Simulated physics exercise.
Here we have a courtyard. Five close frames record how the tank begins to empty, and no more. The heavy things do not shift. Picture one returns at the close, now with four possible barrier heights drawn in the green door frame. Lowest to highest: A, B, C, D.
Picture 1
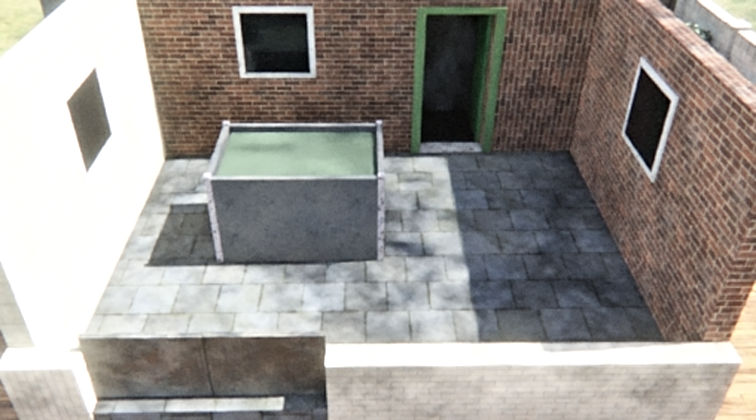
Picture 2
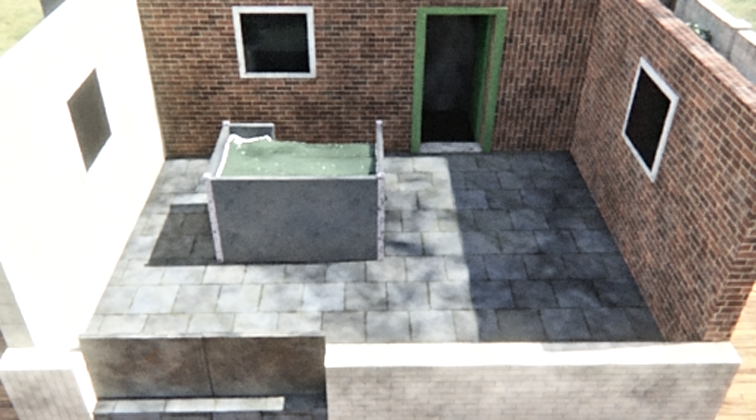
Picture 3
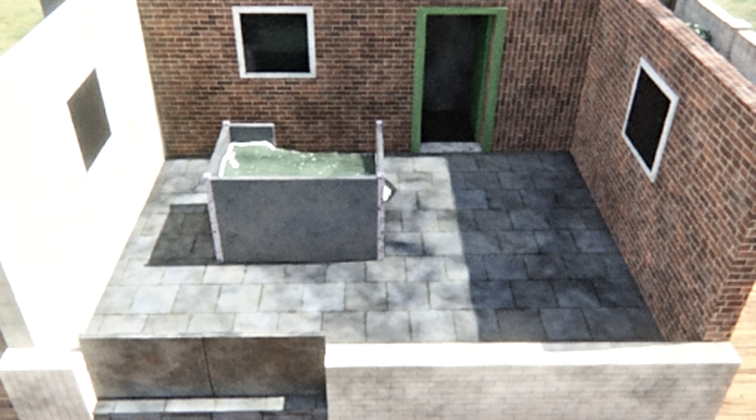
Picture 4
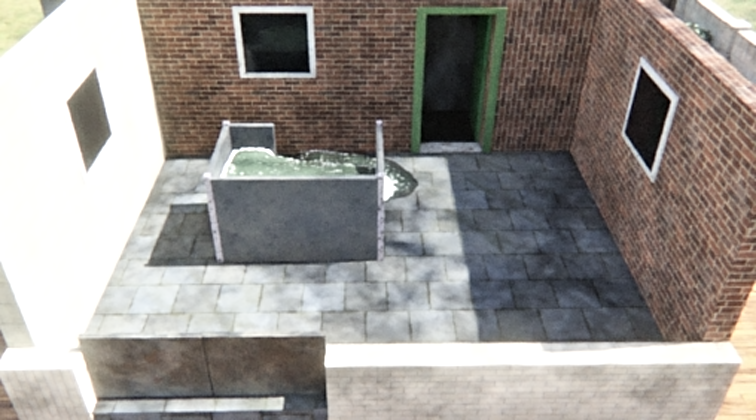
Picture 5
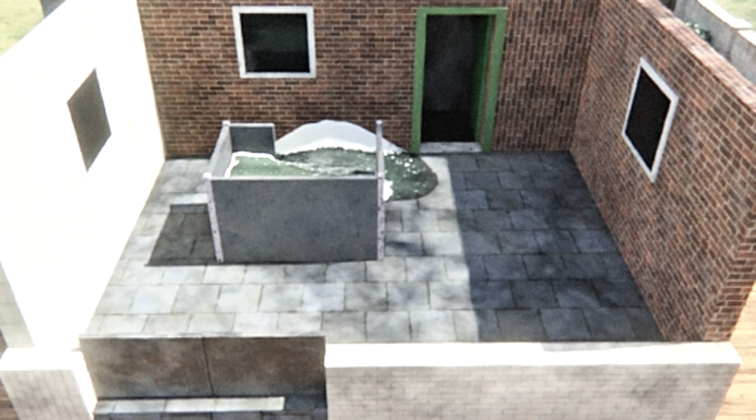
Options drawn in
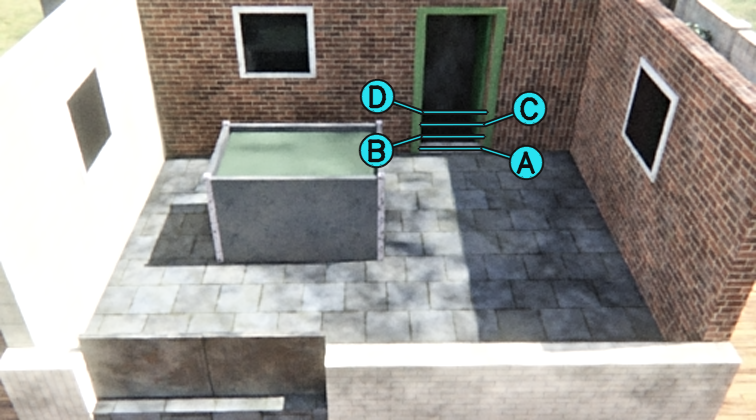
Green water in a gray tank drops, churns and pours out across the courtyard paving.
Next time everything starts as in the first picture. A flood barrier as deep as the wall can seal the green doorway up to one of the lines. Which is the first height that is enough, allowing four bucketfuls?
Mark B.
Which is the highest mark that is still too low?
Here it is mark A.
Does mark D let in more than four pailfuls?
No, not at all.
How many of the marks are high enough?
Three of them.
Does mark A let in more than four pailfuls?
Yes.
In cyan, A at (451, 148); B at (452, 136); C at (453, 124); D at (454, 112); from the bottom up A, B, C, D.
With A, about 8 bucketfuls get in.
With B, a splash gets over, under a bucket.
With C, nothing gets over.
With D, nothing gets over.
